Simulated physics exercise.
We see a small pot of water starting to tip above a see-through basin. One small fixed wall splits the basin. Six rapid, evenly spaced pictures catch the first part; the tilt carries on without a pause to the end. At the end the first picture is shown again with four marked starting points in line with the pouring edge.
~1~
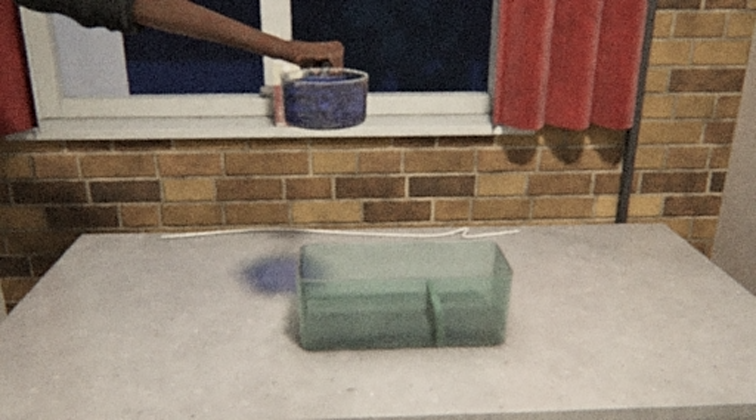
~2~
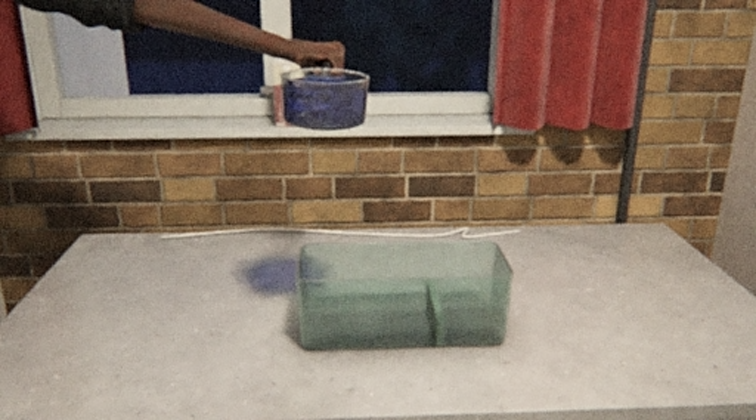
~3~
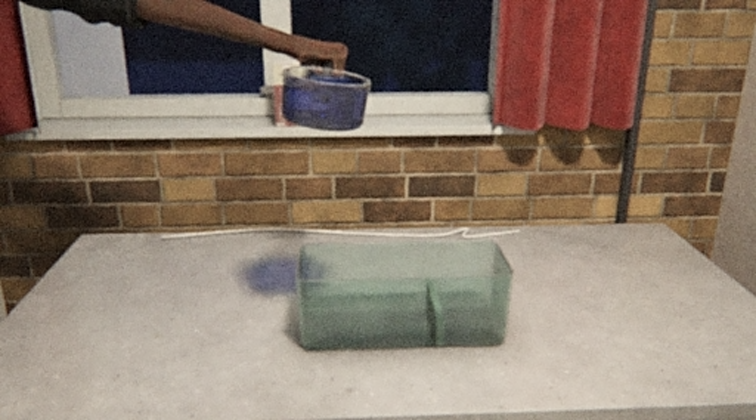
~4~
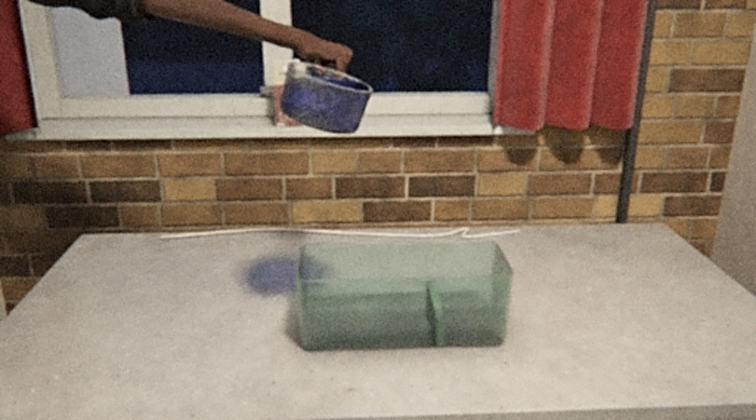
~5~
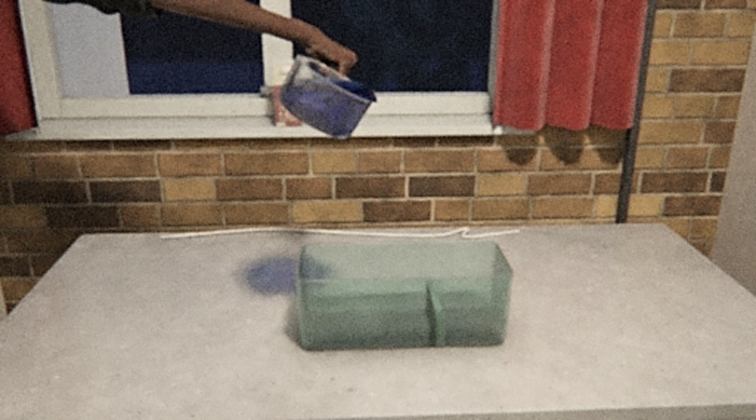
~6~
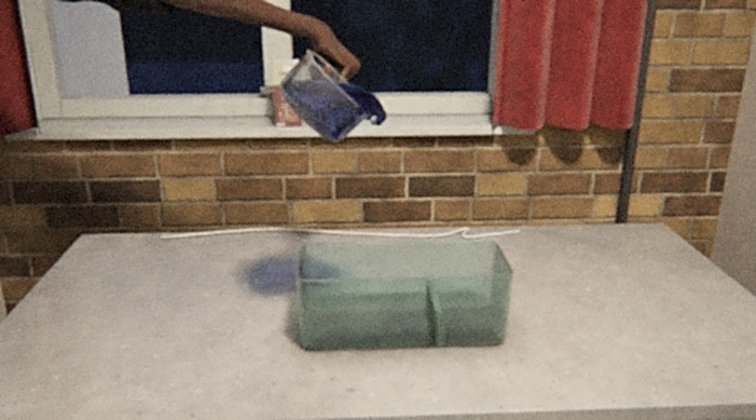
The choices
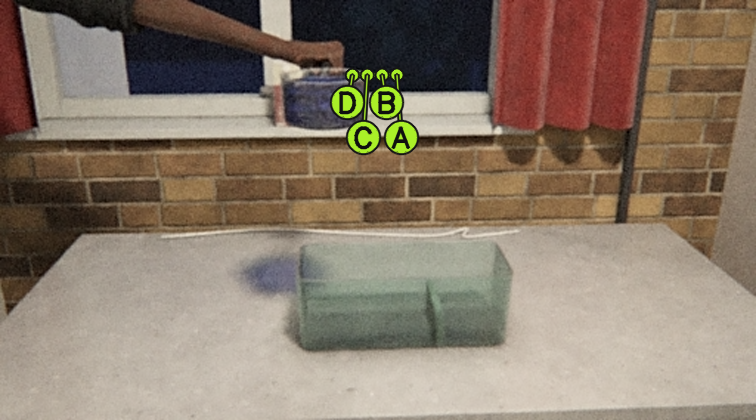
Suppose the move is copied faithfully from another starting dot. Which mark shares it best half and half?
Choose B.
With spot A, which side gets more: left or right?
The right side.
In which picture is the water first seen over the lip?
Picture 5.
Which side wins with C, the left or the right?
The left one.
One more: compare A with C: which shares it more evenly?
That would be A.
In lime, A at (396, 75); B at (382, 75); C at (367, 75); D at (352, 75).
For spot A, about 31 % ends left of the wall and 65 % right of it; 4 % is lost outside.
For spot B, about 52 % ends left of the wall and 45 % right of it.
For spot C, about 76 % ends left of the wall and 18 % right of it; 6 % is lost outside.
For spot D, about 92 % ends left of the wall and 4 % right of it; 4 % is lost outside.
